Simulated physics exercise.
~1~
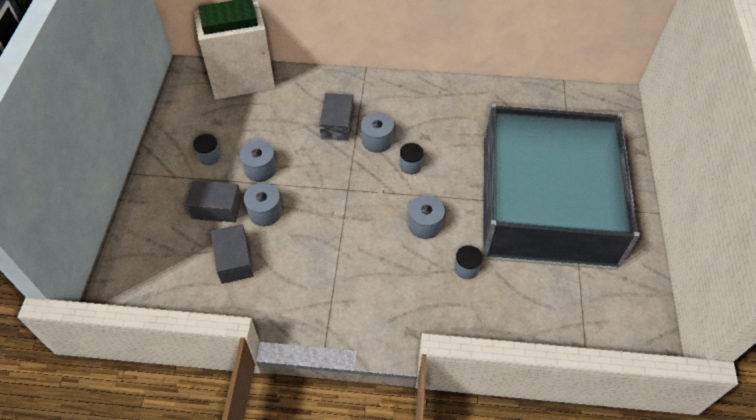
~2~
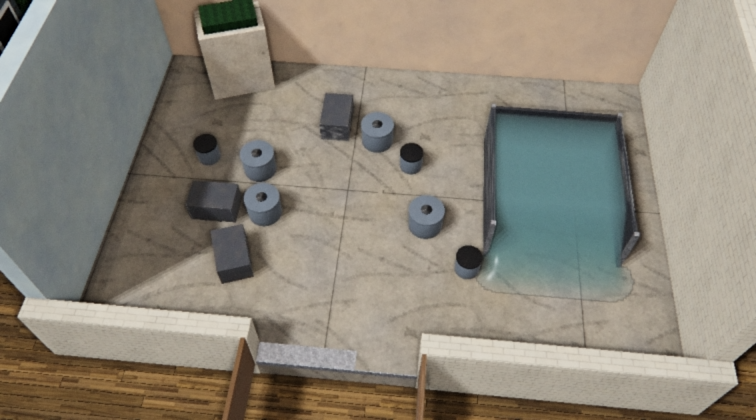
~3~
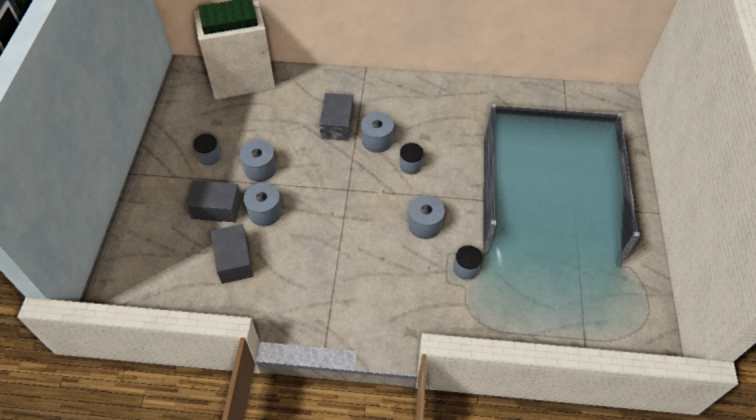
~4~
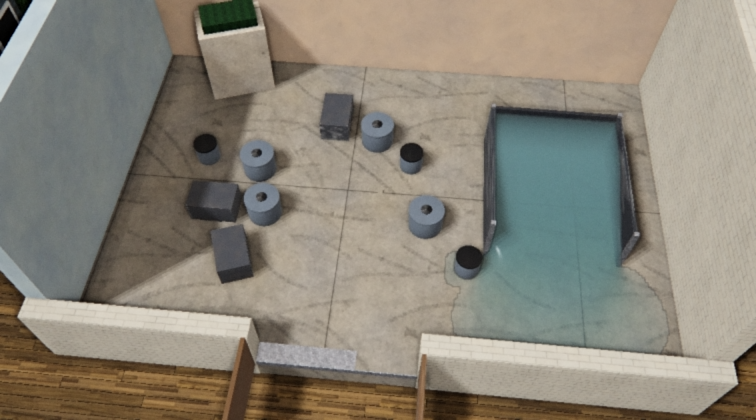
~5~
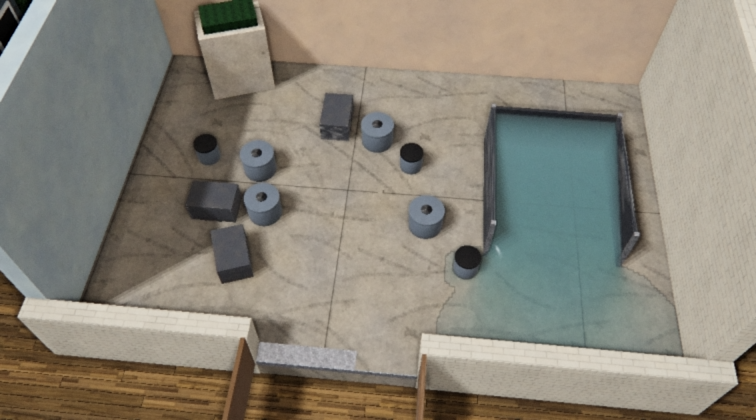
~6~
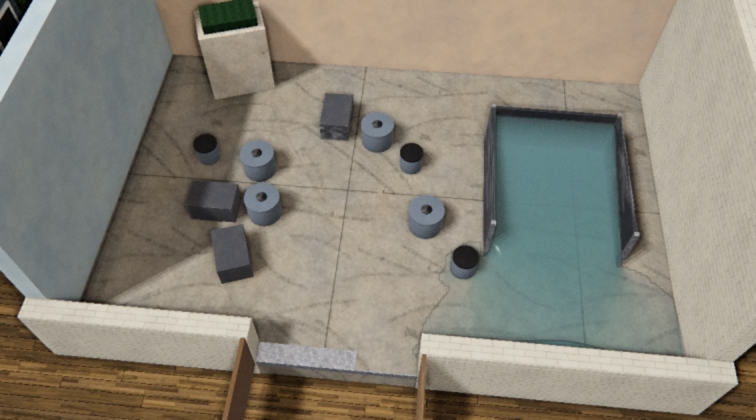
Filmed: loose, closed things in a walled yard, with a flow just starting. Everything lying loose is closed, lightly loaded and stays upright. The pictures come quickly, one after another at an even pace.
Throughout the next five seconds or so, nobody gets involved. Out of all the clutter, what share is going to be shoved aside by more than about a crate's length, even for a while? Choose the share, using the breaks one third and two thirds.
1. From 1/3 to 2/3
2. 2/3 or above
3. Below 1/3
Answer: 1.
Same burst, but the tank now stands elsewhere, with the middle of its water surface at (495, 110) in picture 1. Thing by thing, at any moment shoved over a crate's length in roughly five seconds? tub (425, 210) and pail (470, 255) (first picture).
The first one covered the distance, the second covered the distance.
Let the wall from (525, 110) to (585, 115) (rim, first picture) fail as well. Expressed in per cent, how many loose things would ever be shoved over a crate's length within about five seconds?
About 30 per cent.
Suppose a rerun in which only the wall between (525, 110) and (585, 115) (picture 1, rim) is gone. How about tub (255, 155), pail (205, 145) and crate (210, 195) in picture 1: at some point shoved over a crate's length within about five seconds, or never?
Well, in order they come out as beyond that mark, under that mark and under that mark.
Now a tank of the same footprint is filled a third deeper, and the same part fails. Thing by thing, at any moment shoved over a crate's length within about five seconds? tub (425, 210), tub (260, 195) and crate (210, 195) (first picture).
One: Stayed below the mark. Two: Passed the mark. Three: Passed the mark.
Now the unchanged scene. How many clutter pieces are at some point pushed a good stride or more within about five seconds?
Count: 4.
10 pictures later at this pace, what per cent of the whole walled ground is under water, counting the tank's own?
My guess is around 40 per cent.
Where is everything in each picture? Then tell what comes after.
In the first picture, a pail at (470, 257) rests on the ground; a pail at (205, 143), on the bottom; 0 of 10 have shifted.
In the second picture, a pail at (470, 257) rests on the ground; a pail at (205, 143) rests on the ground; 0 of 10 have shifted.
In the third picture, a pail at (470, 257), on the bottom; a pail at (205, 143) rests on the ground; 0 of 10 have shifted.
In the fourth picture, a pail at (469, 257) rests on the ground; a pail at (205, 143) rests on the ground; 0 of 10 have shifted.
In the fifth picture, a pail at (468, 257) rests on the ground; a pail at (205, 143), on the bottom; 0 of 10 have shifted.
In the sixth picture, a pail at (466, 257) rests on the ground, close to its start; a pail at (205, 143), on the bottom; 0 of 10 have shifted.
A moment on, 0 of 10 are well off their spots; 0 afloat.
Next, 0 of 10 are well off their spots; 0 afloat.
Later, 4 of 10 are well off their spots; 2 afloat.
In the end, 4 of 10 are well off their spots, and 4 have been at some point; 3 afloat.
